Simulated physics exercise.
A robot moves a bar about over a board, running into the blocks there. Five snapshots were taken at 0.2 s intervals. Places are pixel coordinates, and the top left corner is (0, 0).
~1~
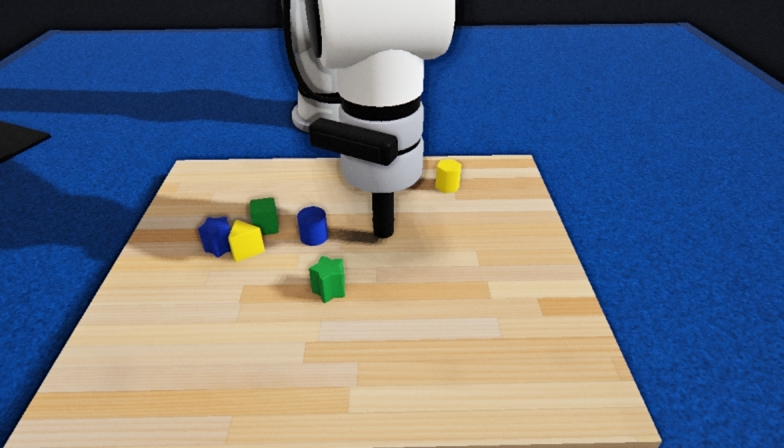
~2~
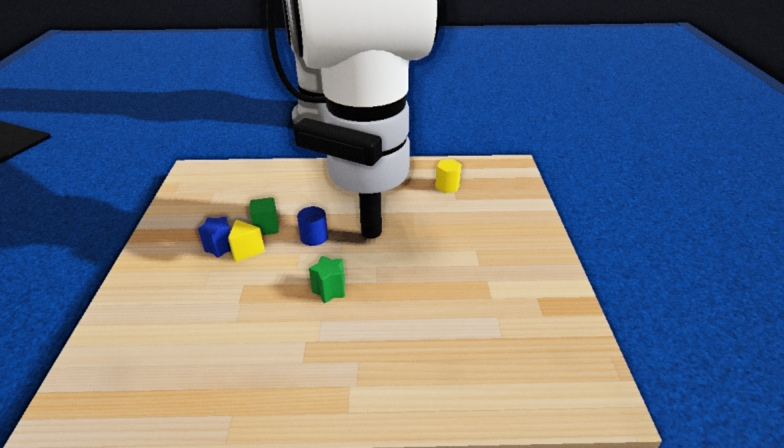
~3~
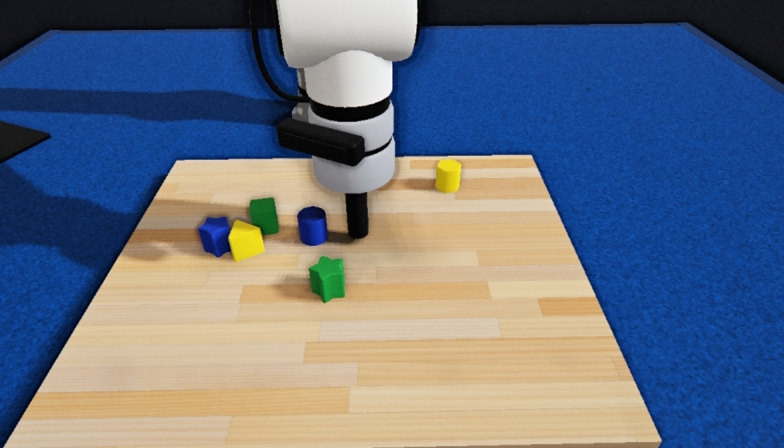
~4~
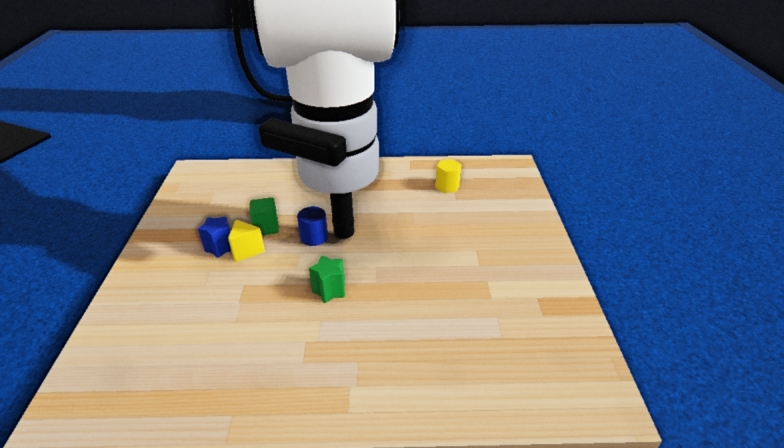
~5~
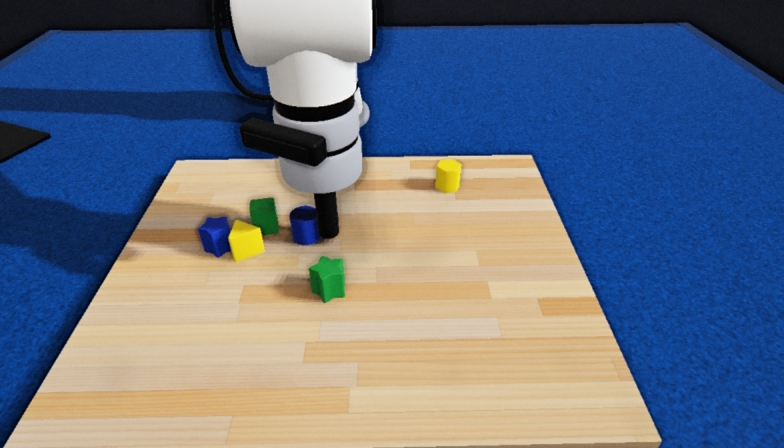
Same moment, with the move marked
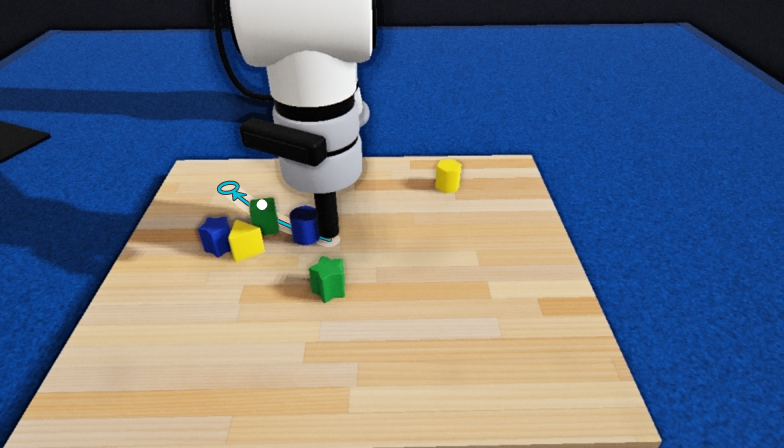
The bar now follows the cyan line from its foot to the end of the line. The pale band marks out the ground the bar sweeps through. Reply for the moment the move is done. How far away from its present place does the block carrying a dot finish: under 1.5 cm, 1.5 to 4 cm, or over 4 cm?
It will fall in the middle band, 1.5 to 4 cm.
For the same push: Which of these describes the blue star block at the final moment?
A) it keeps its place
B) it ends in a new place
It's A.
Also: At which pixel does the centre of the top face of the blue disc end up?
Its top centre is at about (259, 212).
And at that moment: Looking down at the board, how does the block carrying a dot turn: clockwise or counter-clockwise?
It turns round clockwise.
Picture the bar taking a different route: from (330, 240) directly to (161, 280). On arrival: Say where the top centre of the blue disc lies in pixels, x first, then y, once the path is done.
Final place: (278, 212).
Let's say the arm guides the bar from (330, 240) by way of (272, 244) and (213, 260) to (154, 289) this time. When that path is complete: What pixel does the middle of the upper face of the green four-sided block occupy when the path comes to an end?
The answer is (239, 196).
The drawn path runs from (330, 240) via (269, 216), ending at (228, 188); the dot is on the green four-sided block.
The first path, step by step. One third of the way, bar (286, 218); green four-sided block (240, 204), turned 50° clockwise; blue disc (261, 211).
Two thirds of the way, bar (251, 201); green four-sided block (240, 204), turned 50° clockwise; blue disc (259, 212).
At the end, bar (227, 181); blue star block not moved; yellow triangular block not moved; green four-sided block (240, 204), turned 50° clockwise; blue disc (259, 212).
